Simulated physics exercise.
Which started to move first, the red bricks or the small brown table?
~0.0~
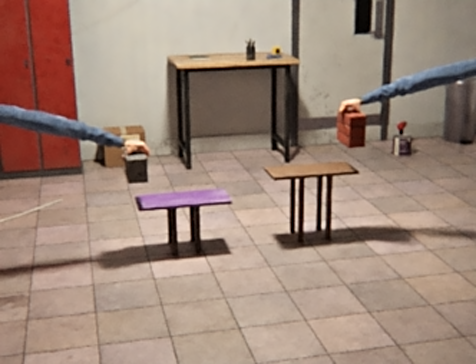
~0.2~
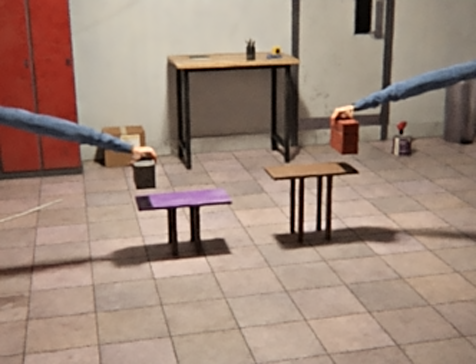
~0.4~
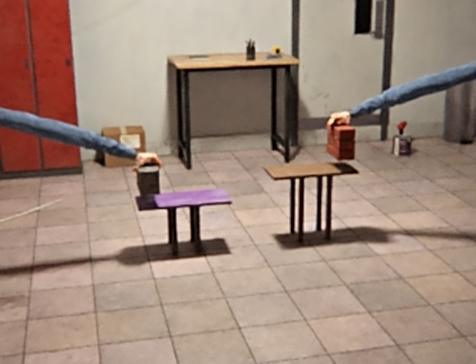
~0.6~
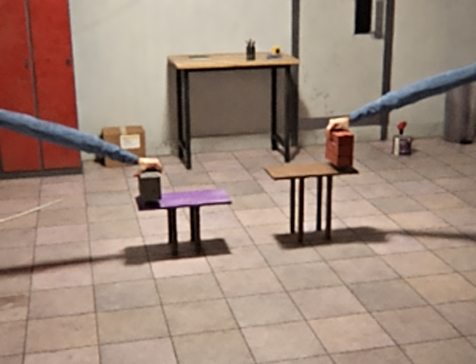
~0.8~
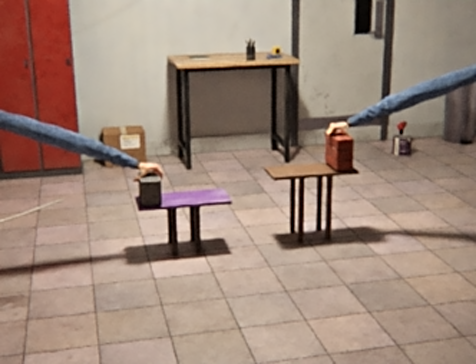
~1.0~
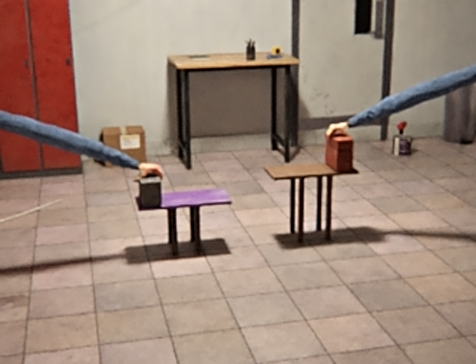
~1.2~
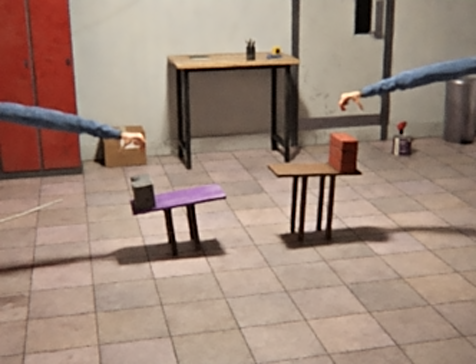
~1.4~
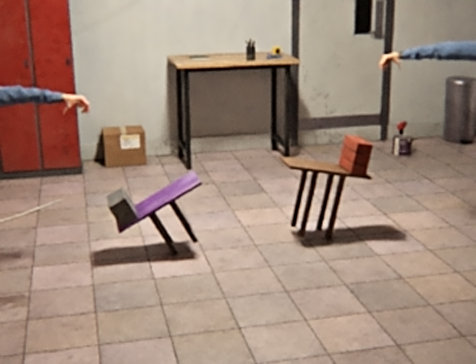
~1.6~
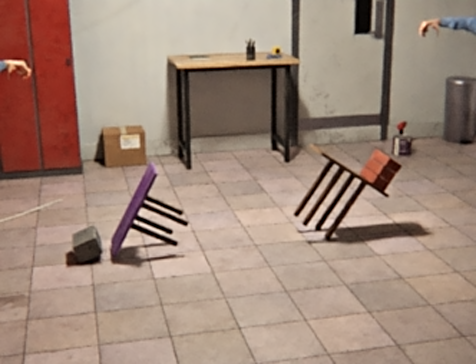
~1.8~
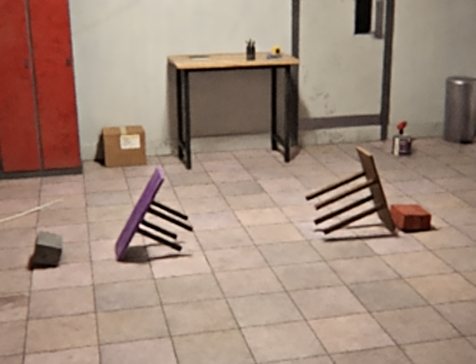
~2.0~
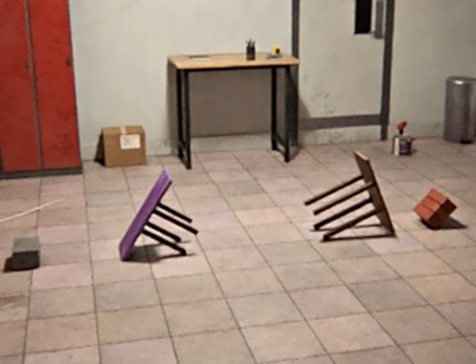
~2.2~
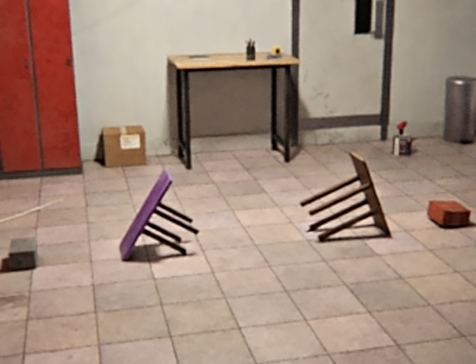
The red bricks moved first, as a hand lowered them into place. The small brown table only started to move later, when it tipped to the right after the hand had let go.
Two blue-sleeved arms set a dark grey block on the left end of a small purple table and red bricks on the right end of a brown one, then let go; both tables tipped outward, spilling their loads, and ended up toppled.
